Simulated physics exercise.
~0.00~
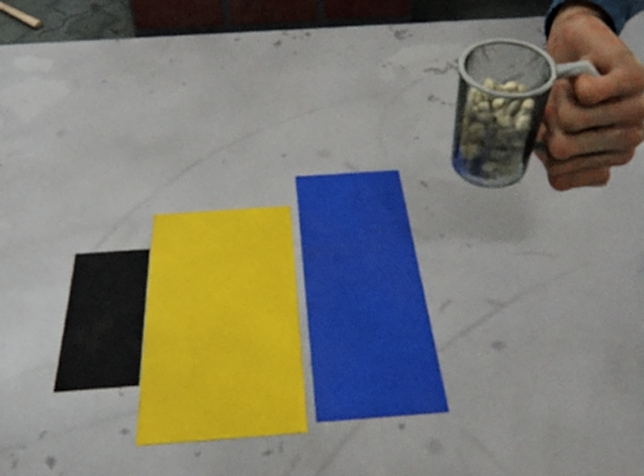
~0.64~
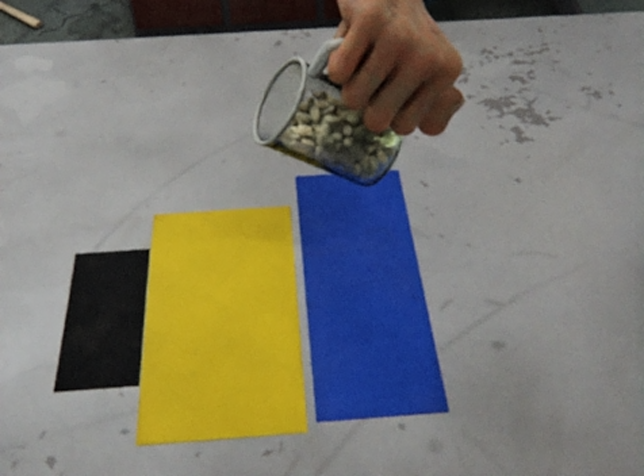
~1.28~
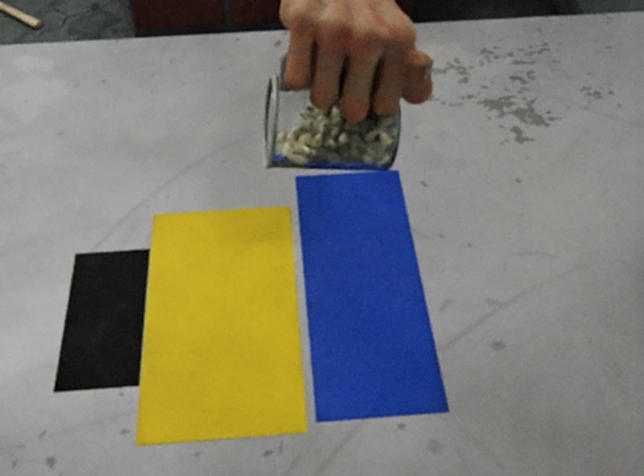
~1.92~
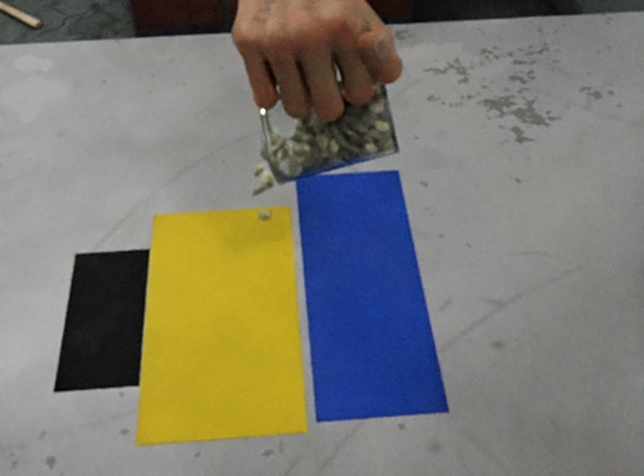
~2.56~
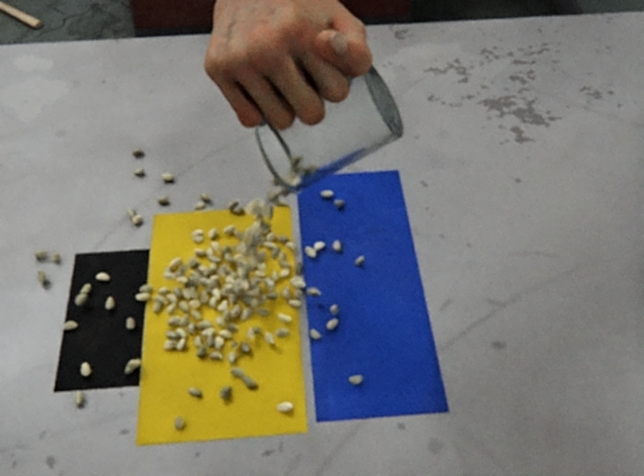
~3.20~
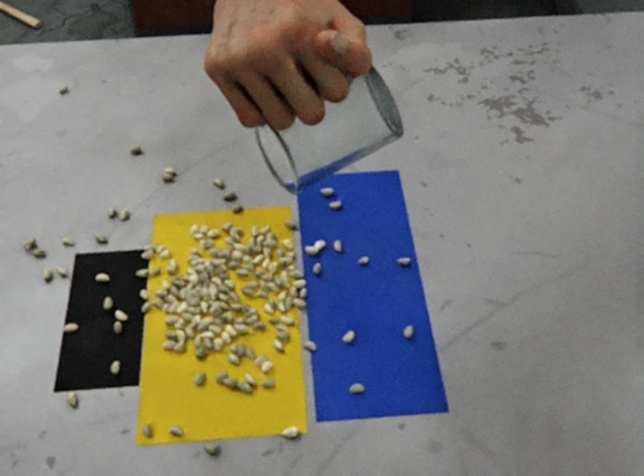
A hand carried a clear cup of white beans leftward over a table with black, yellow and blue mats, then tipped it until it emptied. Most beans landed on the yellow mat, while a few scattered onto the others and the bare table.
